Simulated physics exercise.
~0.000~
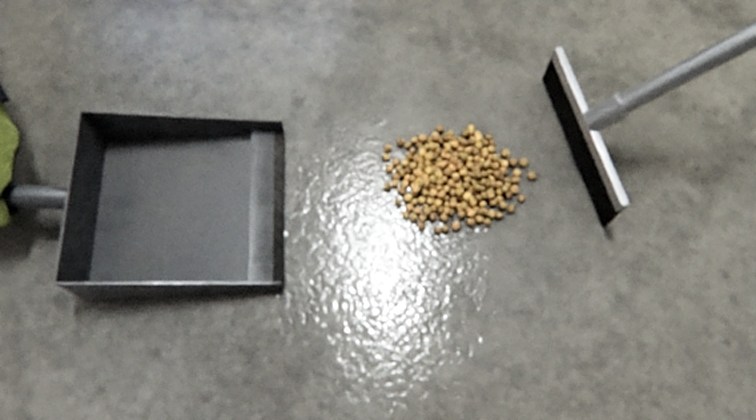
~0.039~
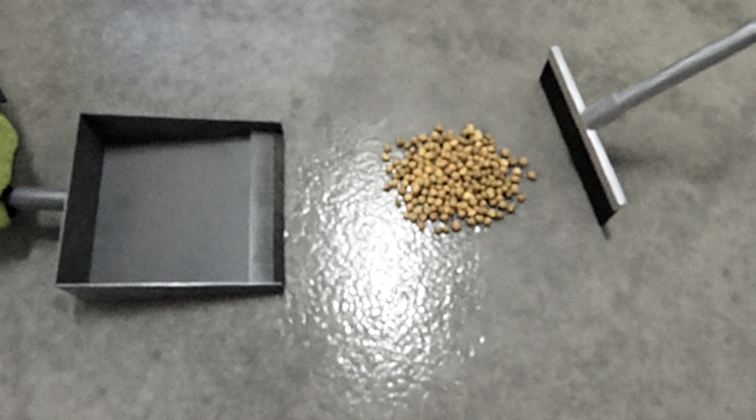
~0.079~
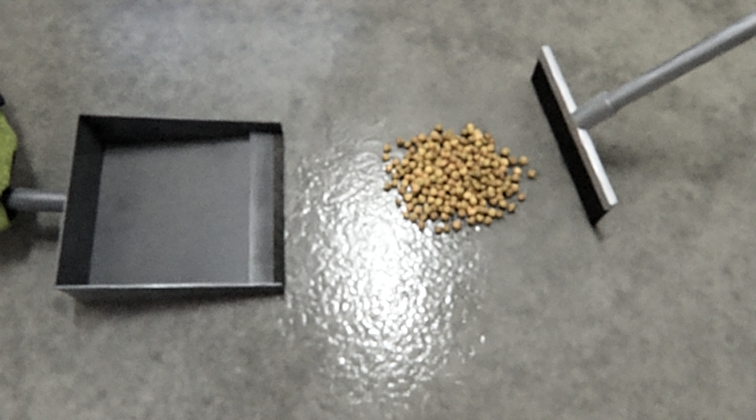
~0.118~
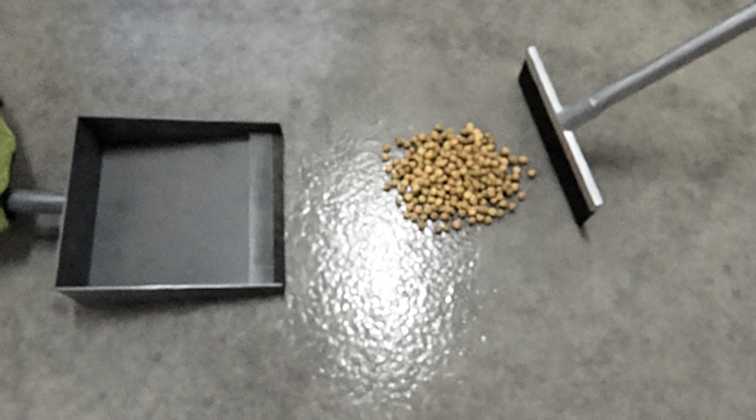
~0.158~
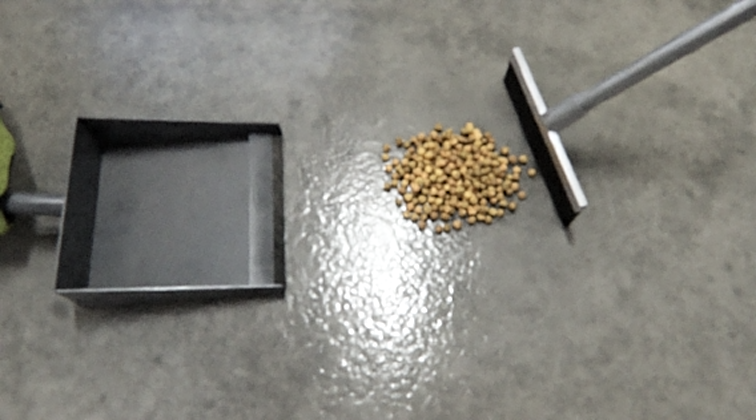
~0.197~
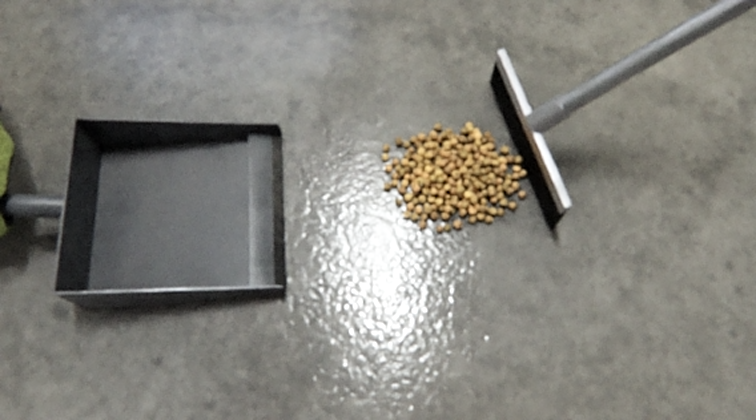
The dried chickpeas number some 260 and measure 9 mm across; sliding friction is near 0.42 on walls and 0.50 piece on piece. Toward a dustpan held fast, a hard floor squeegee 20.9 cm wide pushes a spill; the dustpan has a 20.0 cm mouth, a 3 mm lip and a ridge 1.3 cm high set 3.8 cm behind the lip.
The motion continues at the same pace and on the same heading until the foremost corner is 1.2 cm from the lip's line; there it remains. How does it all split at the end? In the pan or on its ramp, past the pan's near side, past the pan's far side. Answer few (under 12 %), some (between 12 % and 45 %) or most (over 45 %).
Pan: Some, near side: Few, far side: Few.
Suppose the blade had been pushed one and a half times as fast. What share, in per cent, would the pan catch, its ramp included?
Then near 30 in a hundred.
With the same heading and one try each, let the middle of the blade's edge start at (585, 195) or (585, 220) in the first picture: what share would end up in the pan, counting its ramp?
Roughly 40 % and 25 %.
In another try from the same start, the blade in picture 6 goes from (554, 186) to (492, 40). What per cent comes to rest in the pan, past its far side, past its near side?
Pan: 0, far side: 20, near side: 0.
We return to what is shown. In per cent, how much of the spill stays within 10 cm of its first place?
About 5 per cent.
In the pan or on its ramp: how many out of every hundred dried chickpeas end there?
Share at rest: Approx. 30 per cent.
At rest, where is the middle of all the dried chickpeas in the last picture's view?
Est. centre at rest: (288, 207) px.
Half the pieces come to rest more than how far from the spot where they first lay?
20 cm or thereabouts.
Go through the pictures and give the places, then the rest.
Blade from (621, 206) to (556, 56), moved 0.0 cm, 0 of the pieces shifted so far; middle of the pieces at (452, 175); pan at (174, 212), in the first picture.
Blade from (618, 205) to (553, 55), moved 0.3 cm, 0 of the pieces shifted so far; middle of the pieces at (452, 174), in the second picture.
Blade from (609, 205) to (544, 55), moved 1.4 cm, 0 of the pieces shifted so far; middle of the pieces at (452, 174), in the third picture.
Blade from (595, 205) to (530, 56), moved 3.0 cm, 0 of the pieces shifted so far; middle of the pieces at (452, 173), in the fourth picture.
Blade from (579, 207) to (515, 57), moved 4.8 cm, 0 of the pieces shifted so far; middle of the pieces at (452, 173), in the fifth picture.
Blade from (564, 208) to (500, 58), moved 6.5 cm, 2 of the pieces shifted so far; middle of the pieces at (452, 173); pan at (172, 218). Its pace works out near 0.44 m/s, heading 4 degrees towards the viewer's side, in the sixth picture.
After 0.48 s, middle of the blade 16 cm from the lip; 0 % over the lip, far side 5 %, near side 0 %.
After 0.67 s, middle of the blade 8 cm from the lip; 0 % over the lip, far side 5 %, near side 0 %.
After 0.98 s, middle of the blade 3 cm from the lip; 30 % over the lip, far side 5 %, near side 5 %.
By 1.3 s all is still; pan 30 %, near side 5 %, far side 5 %, in front of the lip or behind the blade 60 %.
